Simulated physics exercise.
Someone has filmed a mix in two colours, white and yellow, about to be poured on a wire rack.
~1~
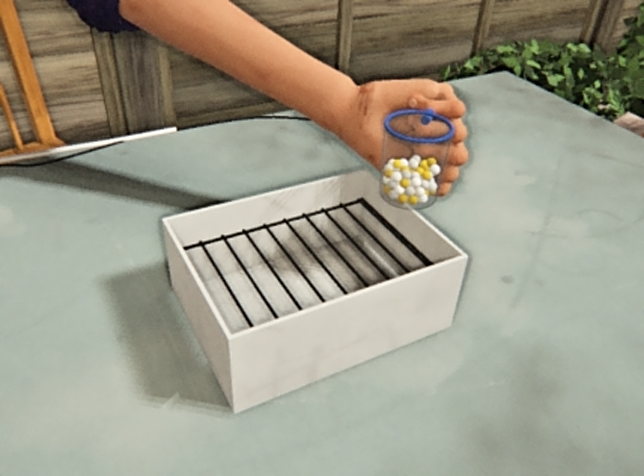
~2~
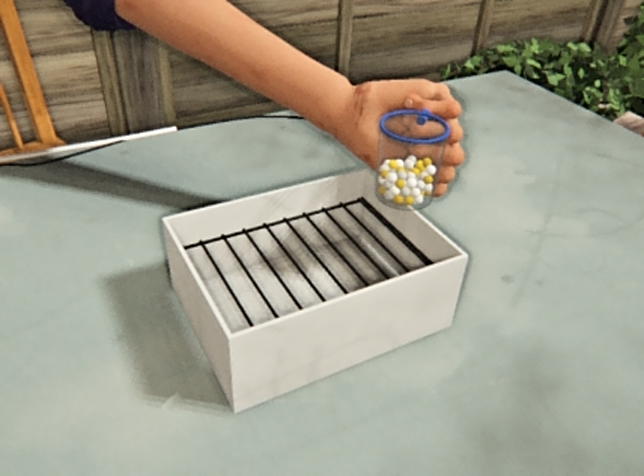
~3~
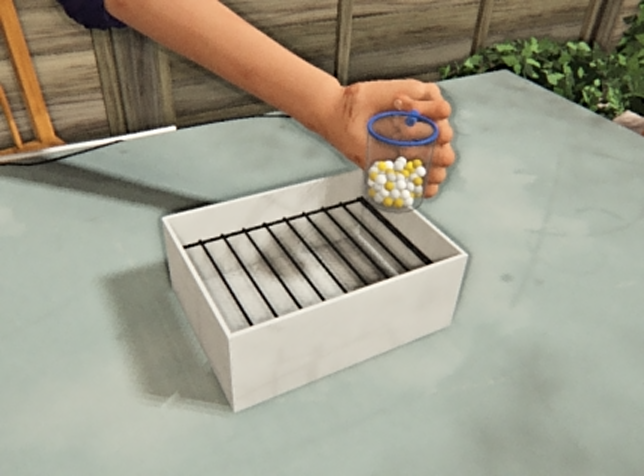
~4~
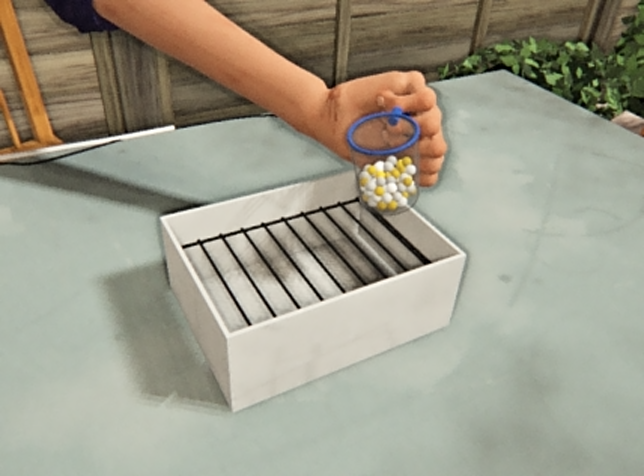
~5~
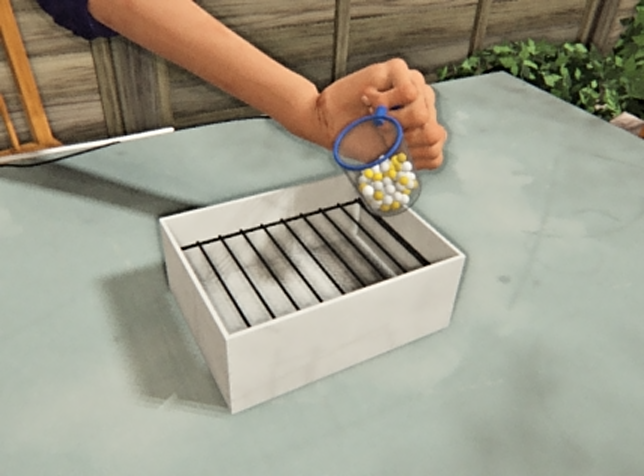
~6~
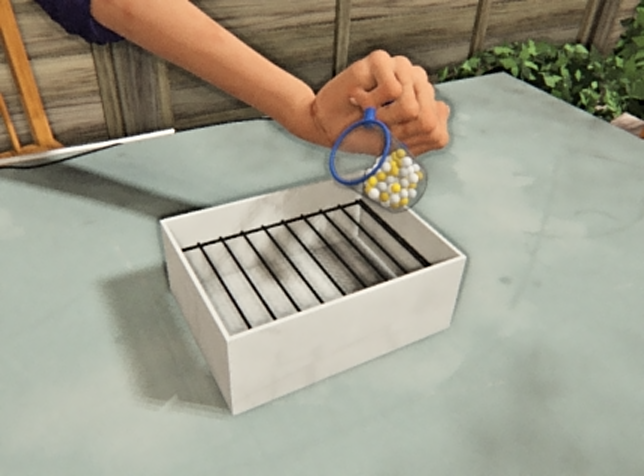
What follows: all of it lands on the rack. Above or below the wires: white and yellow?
Note: White through the grille; yellow through the grille.
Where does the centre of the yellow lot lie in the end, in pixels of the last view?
Rest position, approx.: (304, 301).
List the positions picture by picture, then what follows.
Cup at (413, 161), upright; rack at (231, 291), 12 wires across; white wooden balls at (412, 183), narrower than the gaps; yellow wooden balls at (411, 174), narrower than the gaps, in the first frame.
Cup at (409, 162), upright; yellow ones at (407, 174), in the second frame.
Cup at (398, 163), upright; white ones at (397, 186), in the third frame.
Cup at (386, 166), tipped 13°; yellow ones at (388, 177), in the fourth frame.
Cup at (380, 169), tipped 30°; white ones at (390, 186), in the fifth frame.
Cup at (381, 170), tipped 47°; rack at (229, 293); white ones at (395, 182); yellow ones at (400, 179), in the sixth frame.
Then, 0.27 s after the last picture, white ones, all in the cup; yellow ones, all in the cup.
Then, 0.56 s after the last picture, white ones, nearly all in the cup, a stray few on or over the wires; yellow ones, most in the cup, a small part on or over the wires.
Then, 0.90 s after the last picture, white ones, a small part on or over the wires, nearly all under the rack; yellow ones, about a quarter on or over the wires, most under the rack.
At rest, white ones, all under the rack; yellow ones, all under the rack.
